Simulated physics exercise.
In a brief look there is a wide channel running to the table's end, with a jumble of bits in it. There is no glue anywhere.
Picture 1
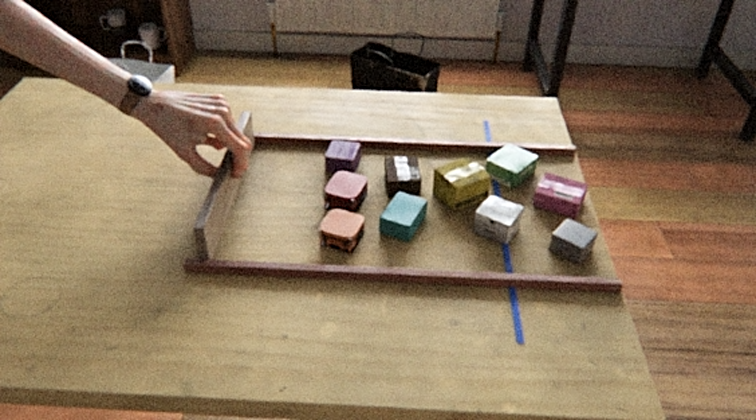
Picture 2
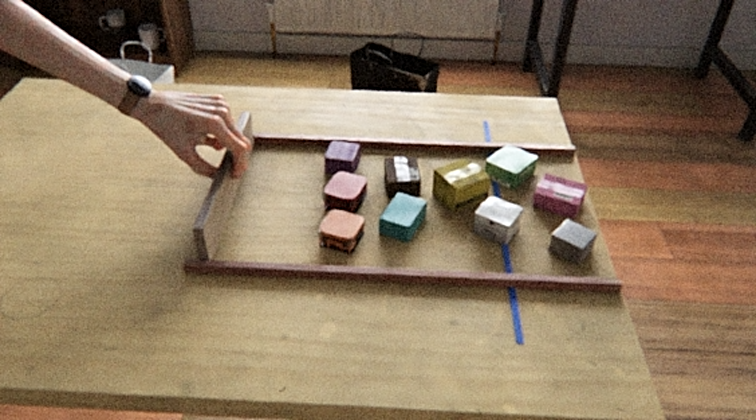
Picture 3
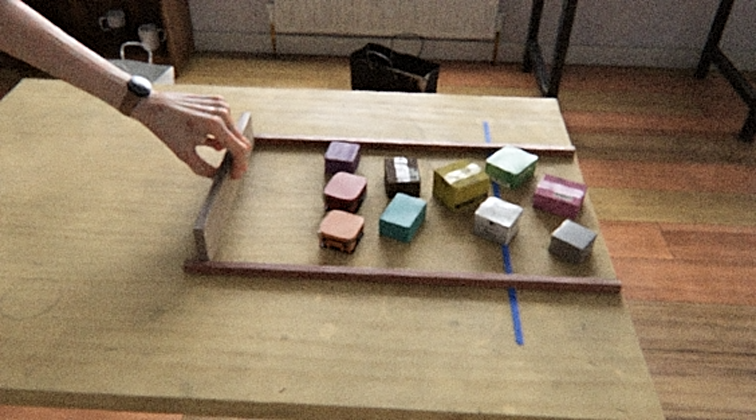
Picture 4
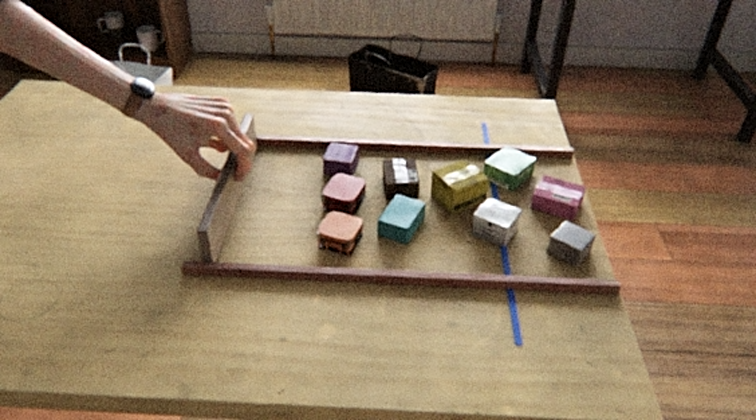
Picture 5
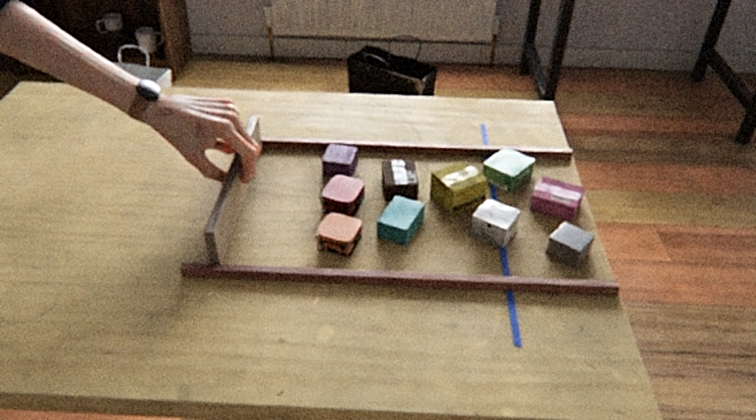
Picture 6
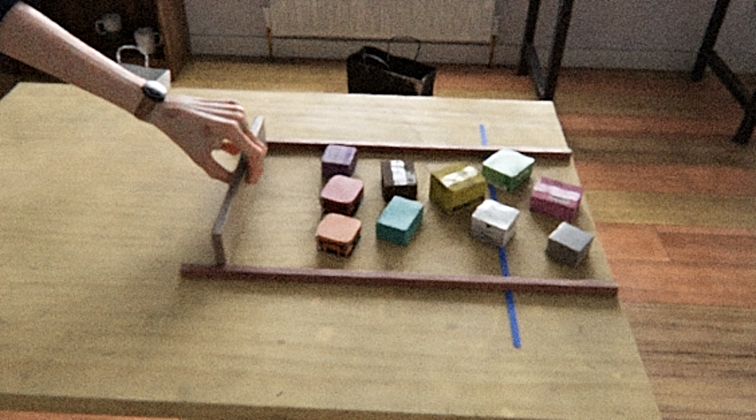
A hand wearing a dark watch holds an upright board at the left of a wide, railed channel on a pale wooden table, seen from above at an angle. Small boxes spread to its right: purple, pink and orange nearest, then black and turquoise, yellow, white and green near blue tape, with pink and grey farthest right. The hand slides the board slightly right while the boxes stay put and the view barely shifts.
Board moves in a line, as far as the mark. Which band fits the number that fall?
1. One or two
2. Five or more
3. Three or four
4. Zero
1, one or two.
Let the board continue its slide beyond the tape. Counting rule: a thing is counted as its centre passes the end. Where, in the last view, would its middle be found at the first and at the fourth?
First around (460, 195), then around (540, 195).
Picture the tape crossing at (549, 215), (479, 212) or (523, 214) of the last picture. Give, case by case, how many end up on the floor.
Try by try, 7, 1 and 3.
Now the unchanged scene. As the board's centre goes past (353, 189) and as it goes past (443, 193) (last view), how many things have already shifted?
Tally: First 5; then 9.
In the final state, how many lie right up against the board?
Contact count: 3.
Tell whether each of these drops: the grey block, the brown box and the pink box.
Final state: Grey block still on, brown box still on, pink box off.
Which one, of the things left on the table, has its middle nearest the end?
That's the yellow box.
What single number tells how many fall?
It comes to 1.
Soon after, none off yet; pink box at rest near (556, 198); grey block at rest near (569, 245); green box at rest near (507, 170).
Then, none off yet; pink box moved about its own width near (591, 199); grey block moving near (579, 248); green box moved about its own width near (529, 165).
At rest, the number that fall off is one or two; fallen, pink box.
